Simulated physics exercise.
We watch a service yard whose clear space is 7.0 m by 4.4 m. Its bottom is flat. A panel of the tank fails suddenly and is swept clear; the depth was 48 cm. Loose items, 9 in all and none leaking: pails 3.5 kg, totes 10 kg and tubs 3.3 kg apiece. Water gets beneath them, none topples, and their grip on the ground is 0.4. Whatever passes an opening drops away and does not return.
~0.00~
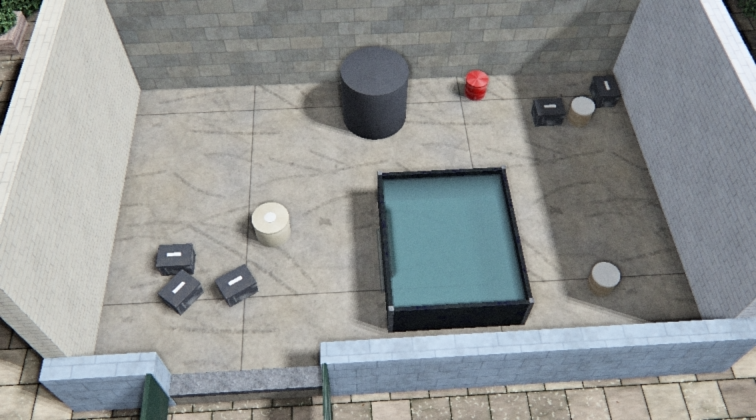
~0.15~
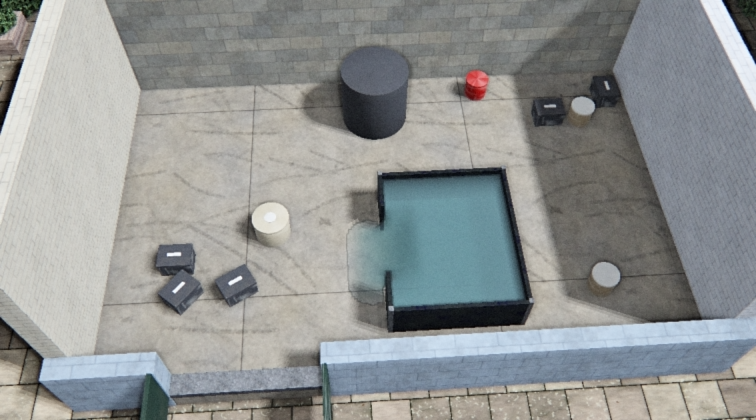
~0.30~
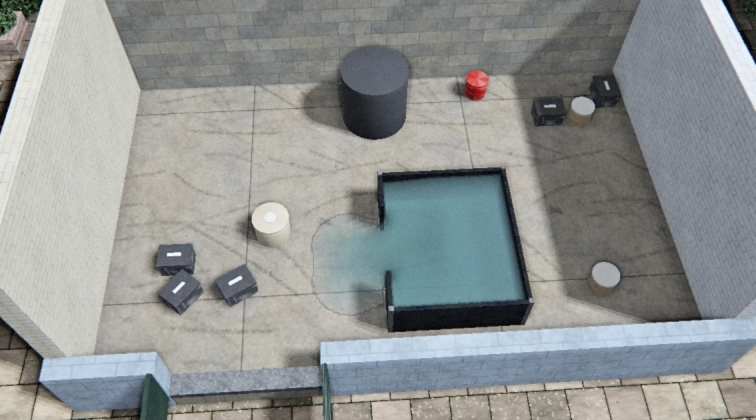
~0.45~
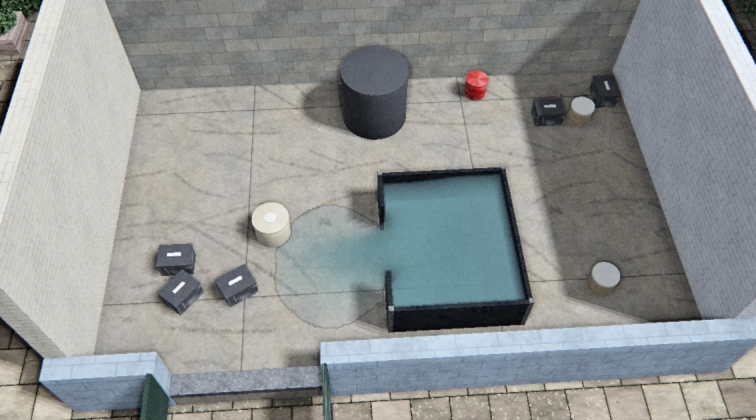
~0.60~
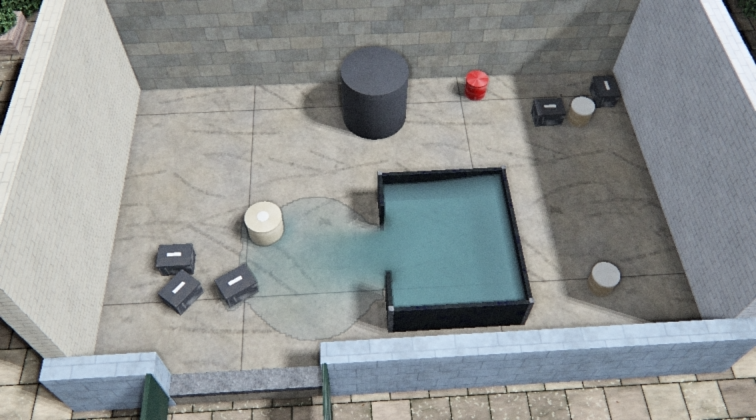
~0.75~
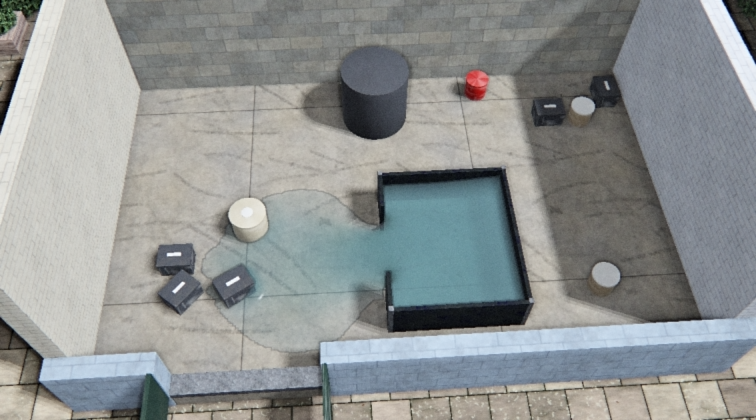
The footage shows a walled yard where a panel on the left side of a dark-framed water tank gives way and water spreads leftward across the floor, nudging a cream tub slightly left and reaching a nearby black case.
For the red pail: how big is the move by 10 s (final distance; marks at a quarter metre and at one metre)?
The red pail barely shifts.
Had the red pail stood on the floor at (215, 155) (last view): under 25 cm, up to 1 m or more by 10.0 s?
It gets carried off.
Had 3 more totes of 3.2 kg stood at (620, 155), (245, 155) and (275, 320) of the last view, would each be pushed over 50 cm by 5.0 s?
In turn: Less, more, over.
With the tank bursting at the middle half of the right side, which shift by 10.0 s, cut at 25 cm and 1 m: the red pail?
Then the red pail ends far away.
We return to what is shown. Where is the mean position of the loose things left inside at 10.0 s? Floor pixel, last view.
At about (420, 161).
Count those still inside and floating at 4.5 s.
I count 3.
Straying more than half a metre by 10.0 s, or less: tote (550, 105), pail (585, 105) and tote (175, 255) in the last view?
In turn: Under, short of it, more.
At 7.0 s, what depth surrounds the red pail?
Roughly 3 cm.
After 2.0 s the red pail is near (477, 79), 0.0 m from its start, aground; 0 of 9 are out; 1 afloat.
After 4.5 s the red pail is near (477, 79), 0.0 m from its start, aground; 0 of 9 are out; 3 afloat.
After 7.0 s the red pail is near (479, 79), 0.0 m from its start, aground; 0 of 9 are out; 1 afloat.
After 10.0 s the red pail is near (482, 80), 0.1 m from its start, aground; 0 of 9 are out; 1 afloat.
